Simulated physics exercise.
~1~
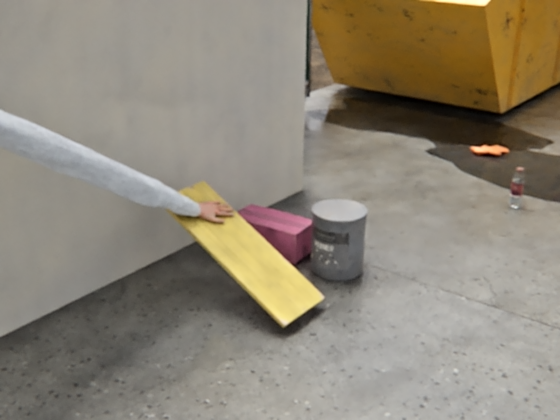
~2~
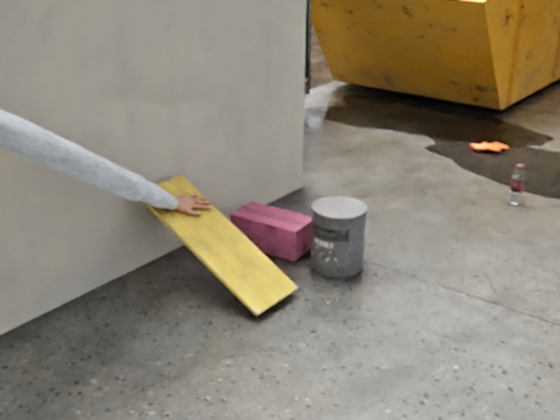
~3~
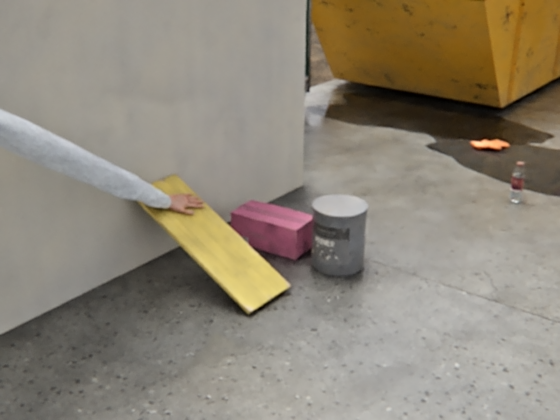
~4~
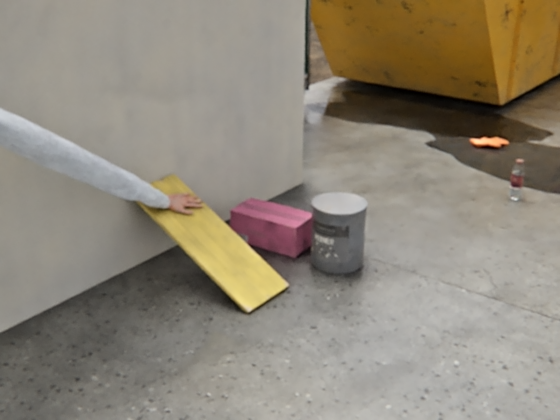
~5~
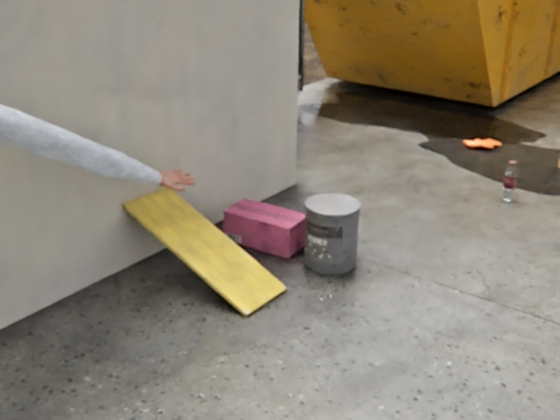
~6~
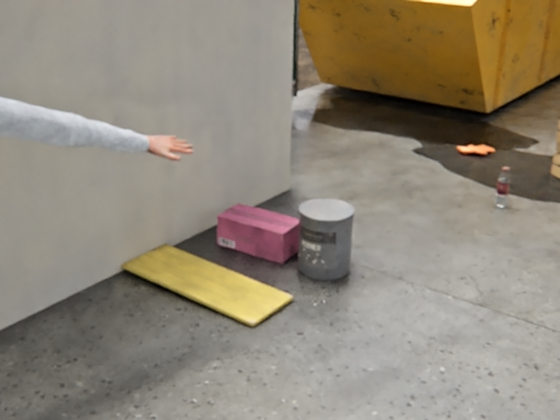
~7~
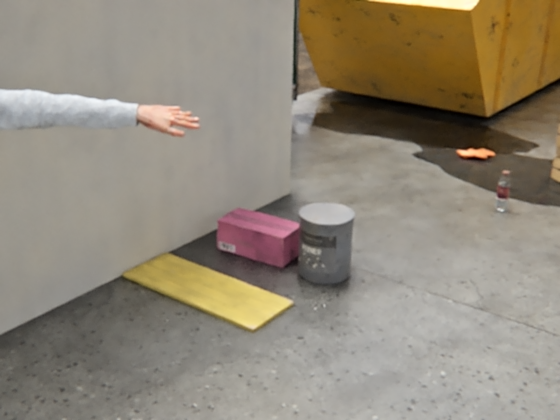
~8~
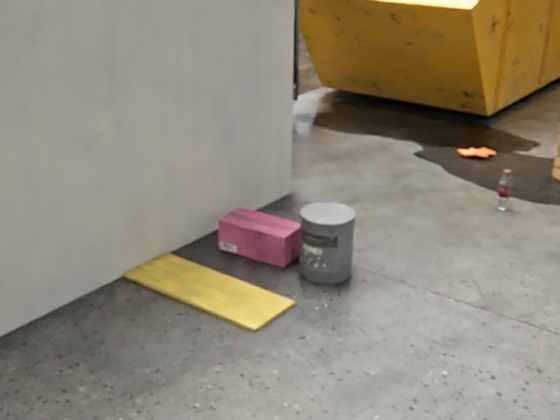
A hand leaning a yellow board against a grey wall, then letting go as the board slips down flat onto the floor.
